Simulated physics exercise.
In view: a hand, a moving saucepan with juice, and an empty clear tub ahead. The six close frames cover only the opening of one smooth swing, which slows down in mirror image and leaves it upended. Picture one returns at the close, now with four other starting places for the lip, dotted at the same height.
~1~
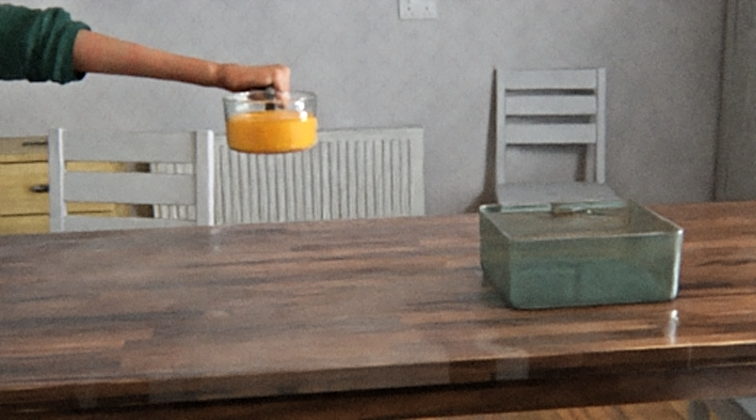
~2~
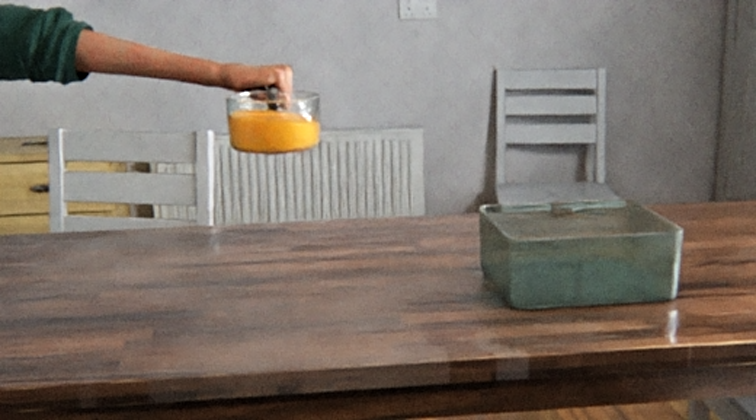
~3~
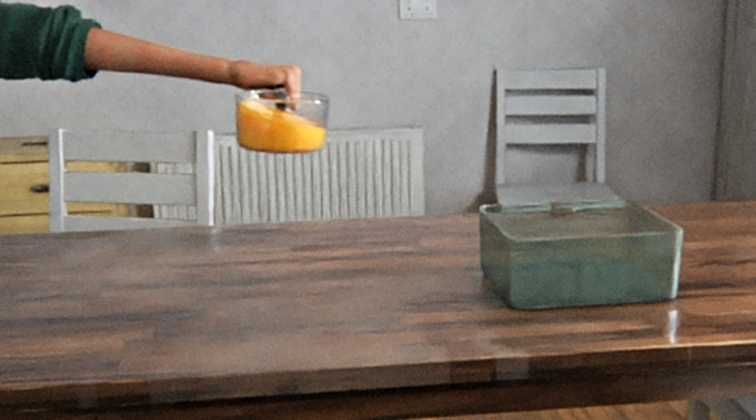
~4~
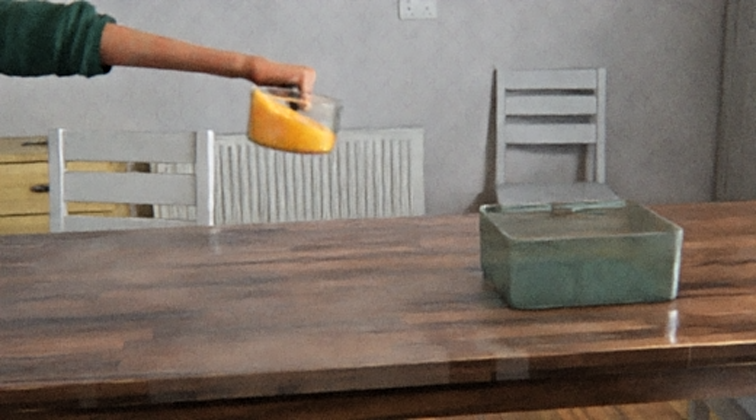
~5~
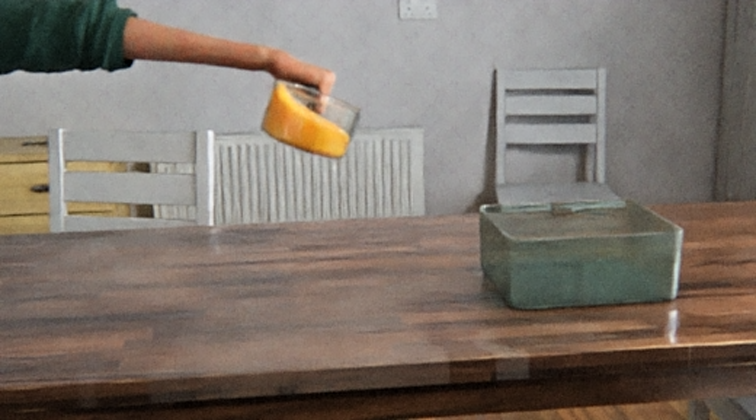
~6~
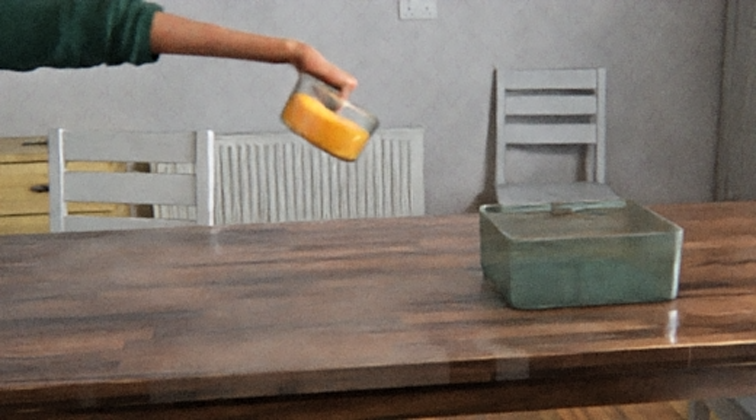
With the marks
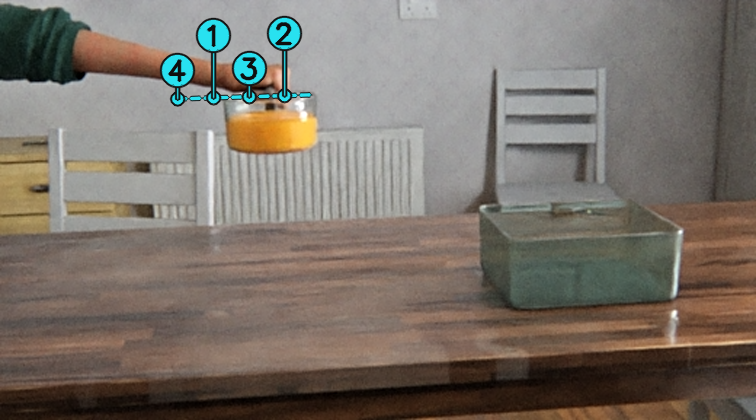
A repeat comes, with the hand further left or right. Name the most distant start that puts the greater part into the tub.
Take 2.
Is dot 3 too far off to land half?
Yes.
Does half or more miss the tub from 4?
Yes, that goes wrong.
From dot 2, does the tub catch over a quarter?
Yes.
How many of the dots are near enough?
One.
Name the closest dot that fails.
Dot 3.
On the marked copy, 1 at (213, 97); 2 at (284, 95); 3 at (249, 96); 4 at (177, 98).
With 1, about 0 % lands in the tub, 97 % falls short and 3 % goes beside or beyond.
With 2, about 73 % lands in the tub, 16 % falls short and 11 % goes beside or beyond.
With 3, about 9 % lands in the tub, 87 % falls short and 4 % goes beside or beyond.
With 4, about 0 % lands in the tub, 100 % falls short.
